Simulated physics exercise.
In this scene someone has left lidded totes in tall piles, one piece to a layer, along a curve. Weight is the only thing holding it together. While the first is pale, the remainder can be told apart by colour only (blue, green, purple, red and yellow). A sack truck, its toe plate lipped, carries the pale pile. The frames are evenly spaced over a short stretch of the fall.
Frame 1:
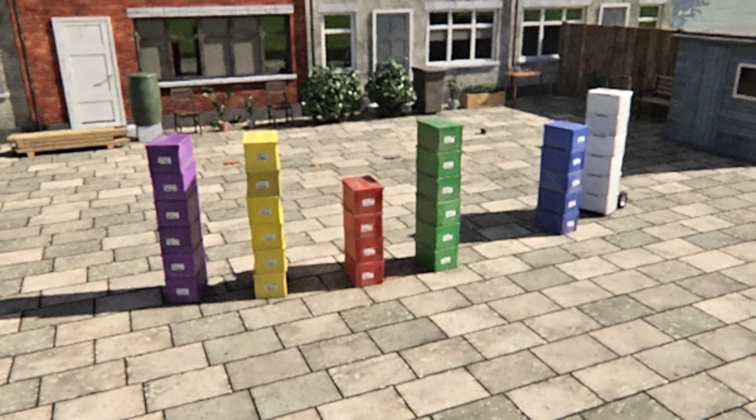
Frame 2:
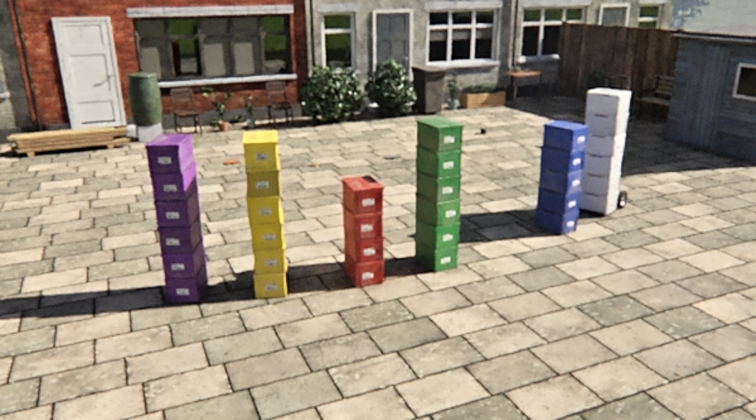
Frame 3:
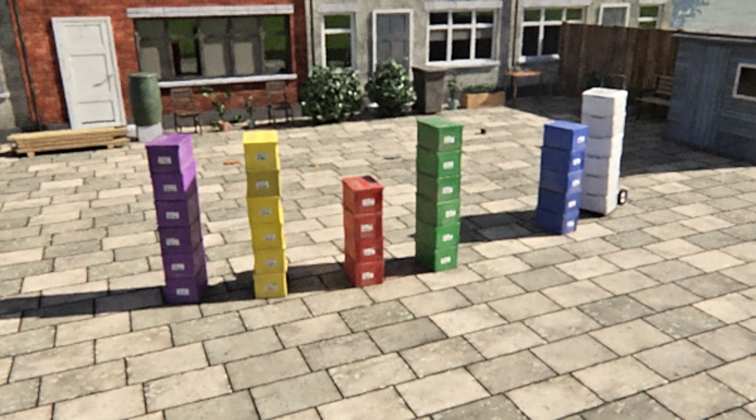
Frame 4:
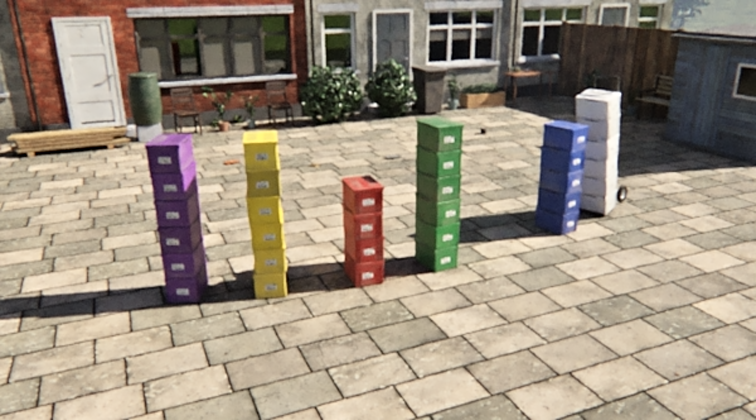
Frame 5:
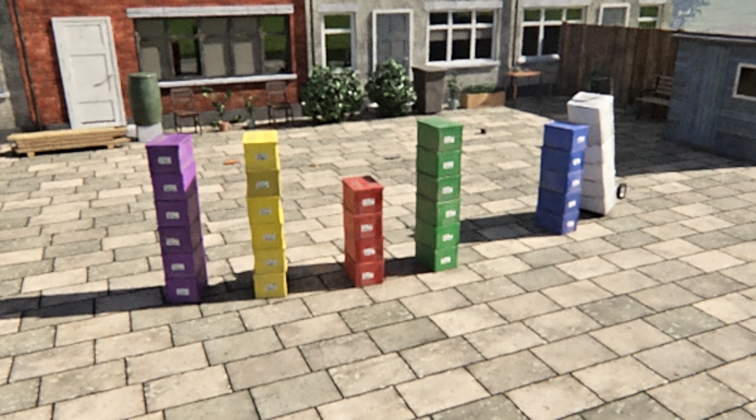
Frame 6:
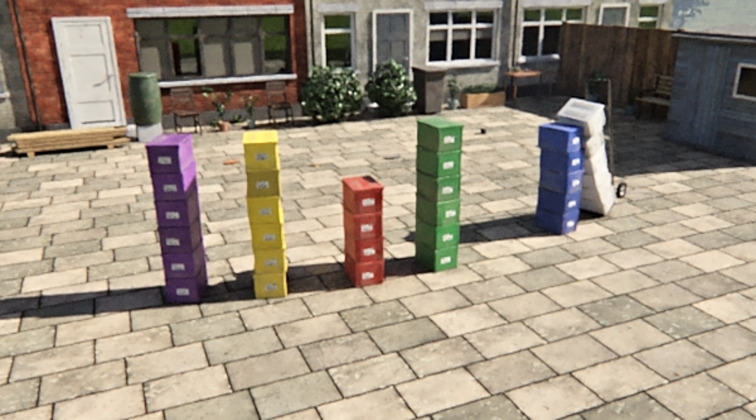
In a sunlit paved yard, six tall stacks of coloured boxes stand in a curved row, the white one at the far right on a hand truck. The white stack gradually leans left, slightly and then steeply, until its top is over the blue stack, whose upper part shifts slightly.
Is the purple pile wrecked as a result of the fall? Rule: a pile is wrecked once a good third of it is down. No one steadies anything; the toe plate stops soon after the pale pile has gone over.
No.
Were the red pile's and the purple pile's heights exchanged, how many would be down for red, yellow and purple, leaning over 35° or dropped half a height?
The tally reads red 0, then yellow 0, then purple 0.
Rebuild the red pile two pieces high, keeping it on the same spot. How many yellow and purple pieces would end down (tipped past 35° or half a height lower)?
Tally: Yellow = 0; purple = 0.
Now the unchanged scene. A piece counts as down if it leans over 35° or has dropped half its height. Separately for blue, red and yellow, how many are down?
Blue 5, red 0, yellow 0.
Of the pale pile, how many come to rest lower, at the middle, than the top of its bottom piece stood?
The number is 5.
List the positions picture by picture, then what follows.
In the first picture (each place is the centre of the face we see best), truck frame level; top purple tote (164, 159); top blue tote (557, 138); the others all in place.
The second picture shows truck frame rocked barely; top purple tote (164, 159).
The third picture shows truck frame rocked barely, top of the pale pile leaning barely; top purple tote (164, 159); the others all in place.
The fourth picture shows truck frame rocked a little, top of the pale pile leaning a little; top purple tote (164, 159); the others all in place.
The fifth picture shows truck frame rocked clearly, top of the pale pile leaning clearly; top purple tote (164, 159); the others all in place.
The sixth picture shows truck frame (610, 107) rocked clearly, top of the pale pile leaning well over; top purple tote (164, 159); top blue tote (552, 139) moved half its height; one has shifted.
Just after the last frame, 6 of the pale pile down; none of the 6 purple totes down (0 of 27 in all colours); top purple tote unmoved; top blue tote tilted a little.
A moment on, 6 of the pale pile down; none of the 6 purple totes down (5 of 27 in all colours); top purple tote unmoved; top blue tote tilted well over, about its own height lower.
Further on, 6 of the pale pile down; none of the 6 purple totes down (5 of 27 in all colours); top purple tote unmoved; top blue tote on its side.
When it is over, 6 of the pale pile down; none of the 6 purple totes down (5 of 27 in all colours); top purple tote unmoved; top blue tote on its side. In pixels of the last frame, middles, top purple tote near (171, 153), top blue tote near (459, 247).
